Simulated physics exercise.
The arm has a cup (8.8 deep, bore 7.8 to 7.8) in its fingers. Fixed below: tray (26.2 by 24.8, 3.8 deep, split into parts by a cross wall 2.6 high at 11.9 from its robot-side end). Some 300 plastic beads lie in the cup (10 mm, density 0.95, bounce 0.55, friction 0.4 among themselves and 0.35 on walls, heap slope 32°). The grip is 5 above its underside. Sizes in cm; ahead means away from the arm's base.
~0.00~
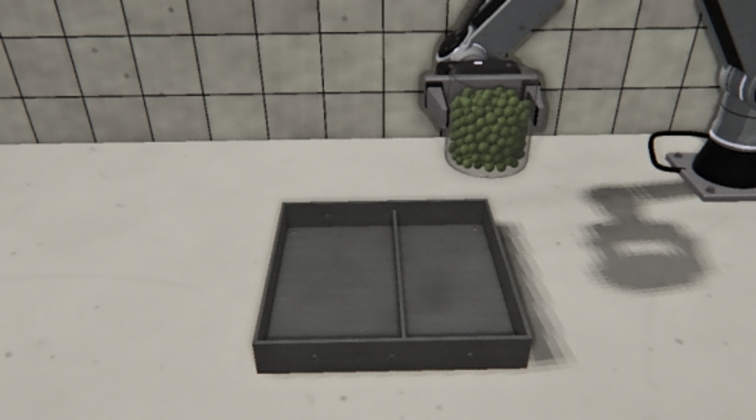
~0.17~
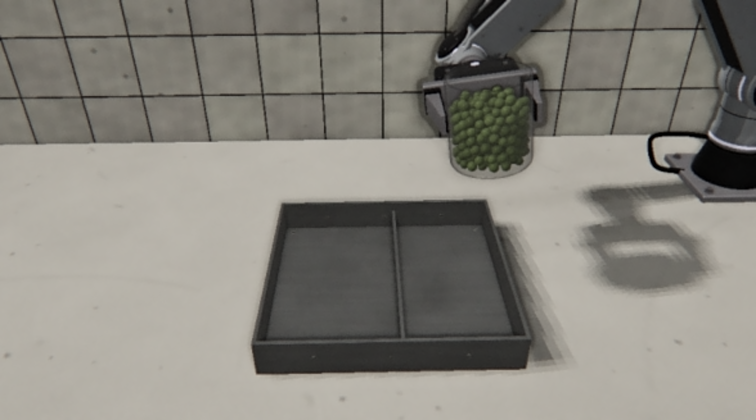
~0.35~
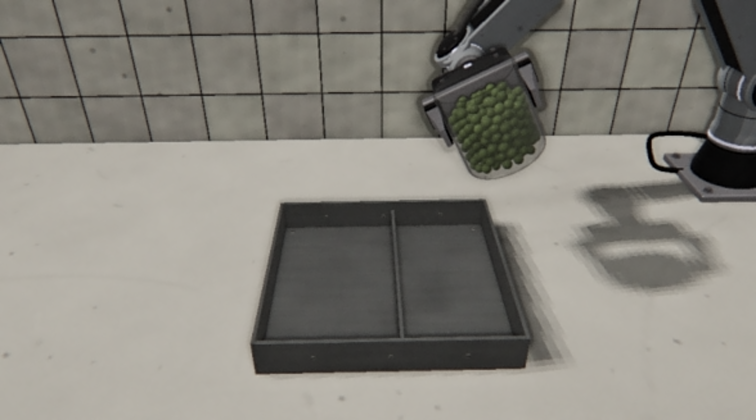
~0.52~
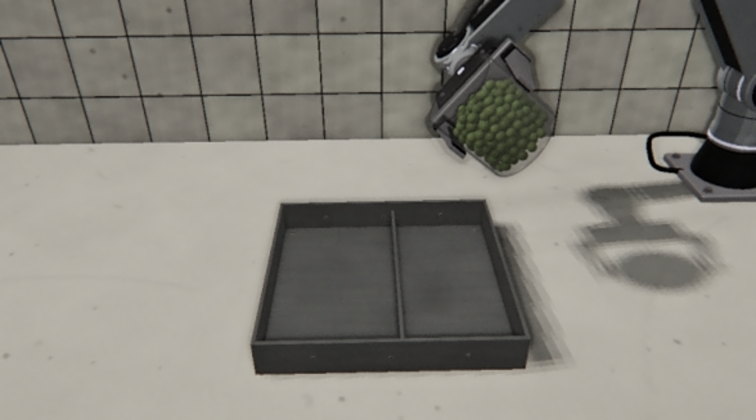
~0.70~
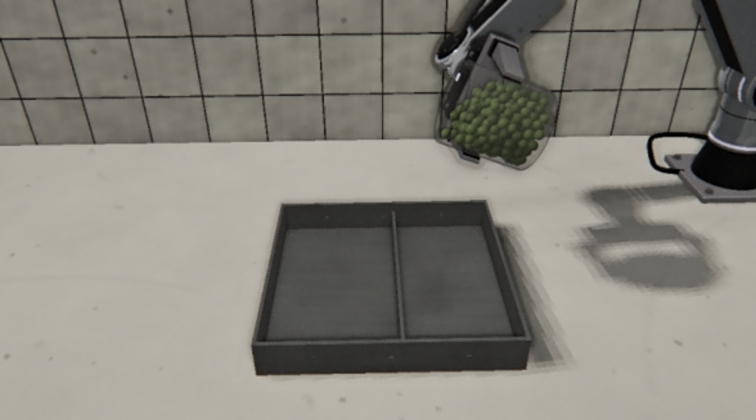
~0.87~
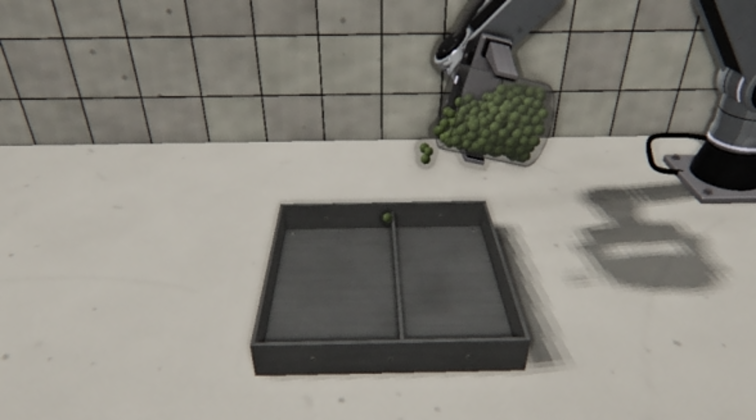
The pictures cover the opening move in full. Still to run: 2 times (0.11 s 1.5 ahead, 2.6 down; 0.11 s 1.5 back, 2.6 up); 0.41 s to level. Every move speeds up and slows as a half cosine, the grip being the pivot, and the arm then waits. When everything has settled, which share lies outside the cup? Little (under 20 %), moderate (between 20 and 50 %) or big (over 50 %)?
Outside the cup the share is little, under 20 %.
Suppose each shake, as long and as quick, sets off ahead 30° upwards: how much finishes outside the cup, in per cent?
About 50 per cent.
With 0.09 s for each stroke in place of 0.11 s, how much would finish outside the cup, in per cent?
Then about 15 per cent.
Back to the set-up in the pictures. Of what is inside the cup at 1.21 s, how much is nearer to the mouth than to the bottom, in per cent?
Roughly 40 per cent.
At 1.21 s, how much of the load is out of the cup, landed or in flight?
Some 5 per cent.
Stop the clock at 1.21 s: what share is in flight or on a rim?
Some 1 per cent.
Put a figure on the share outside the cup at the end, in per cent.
Some 10 per cent.
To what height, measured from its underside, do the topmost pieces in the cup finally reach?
Some 7.5 cm.
After 1.21 s, tilted 76° forward, highest piece 21 above the table; 288 in the cup, 5 in the robot-side part, 5 in the far-side part, 4 in flight or on a rim.
After 1.55 s, tilted 28° forward, highest piece 24 above the table; 274 in the cup, 14 in the far-side part, 13 in the robot-side part, 1 in flight or on a rim.
After 1.92 s, level, highest piece 24 above the table; 274 in the cup, 15 in the far-side part, 13 in the robot-side part.
After 2.97 s, level, highest piece 24 above the table; 274 in the cup, 15 in the far-side part, 13 in the robot-side part.
In the end, 274 in the cup, 15 in the far-side part, 13 in the robot-side part. That is 9 % outside the cup.
